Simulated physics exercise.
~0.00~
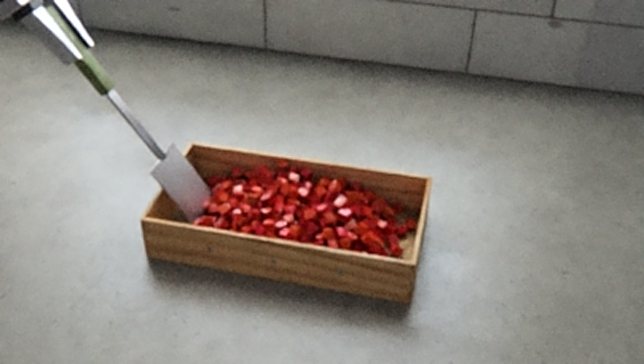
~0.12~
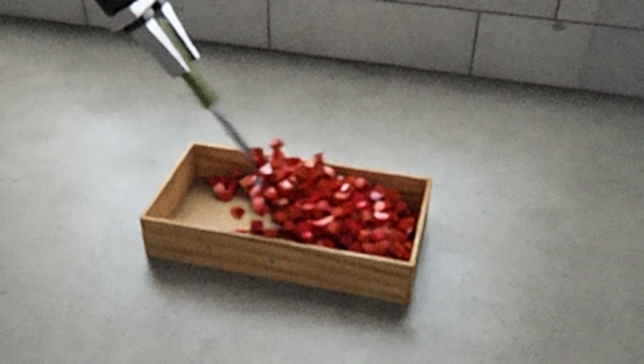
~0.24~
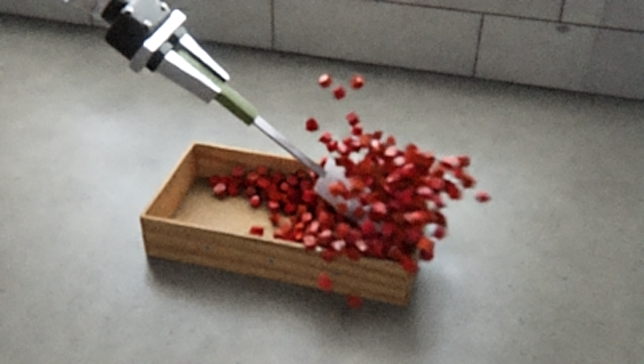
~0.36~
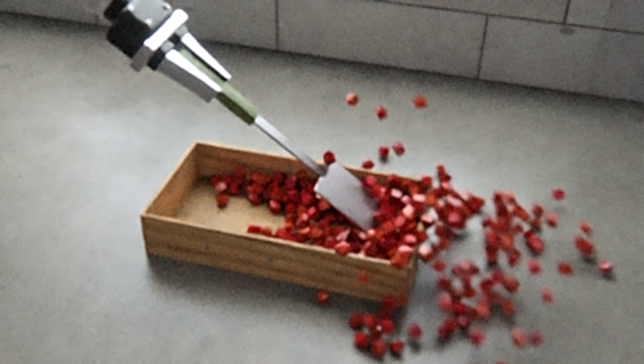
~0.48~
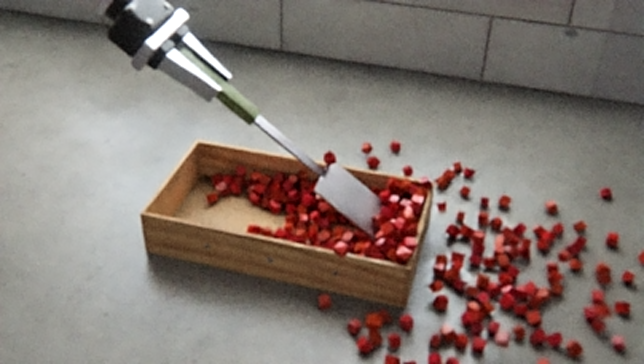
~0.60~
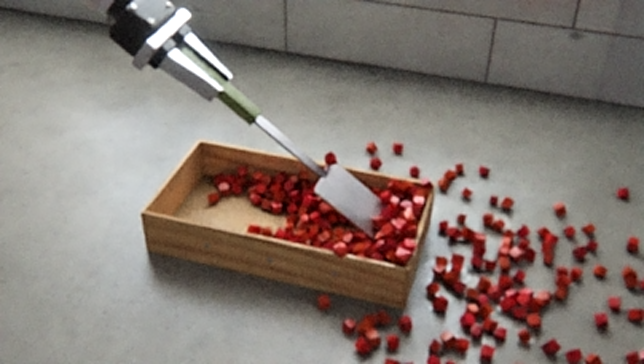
At the start, a robotic arm holds a paddle at the left end of a wooden tray filled with small red cubes on a grey table top. The paddle sweeps right through the cubes, pushing them into a heap and baring the tray's floor behind it. It then tilts flatter near the right end, and cubes spray up and over the rim. They scatter across the table to the right and front, while the tray stays put. The paddle stops, still resting among the cubes, with many left in the tray and a wide scatter lying outside.
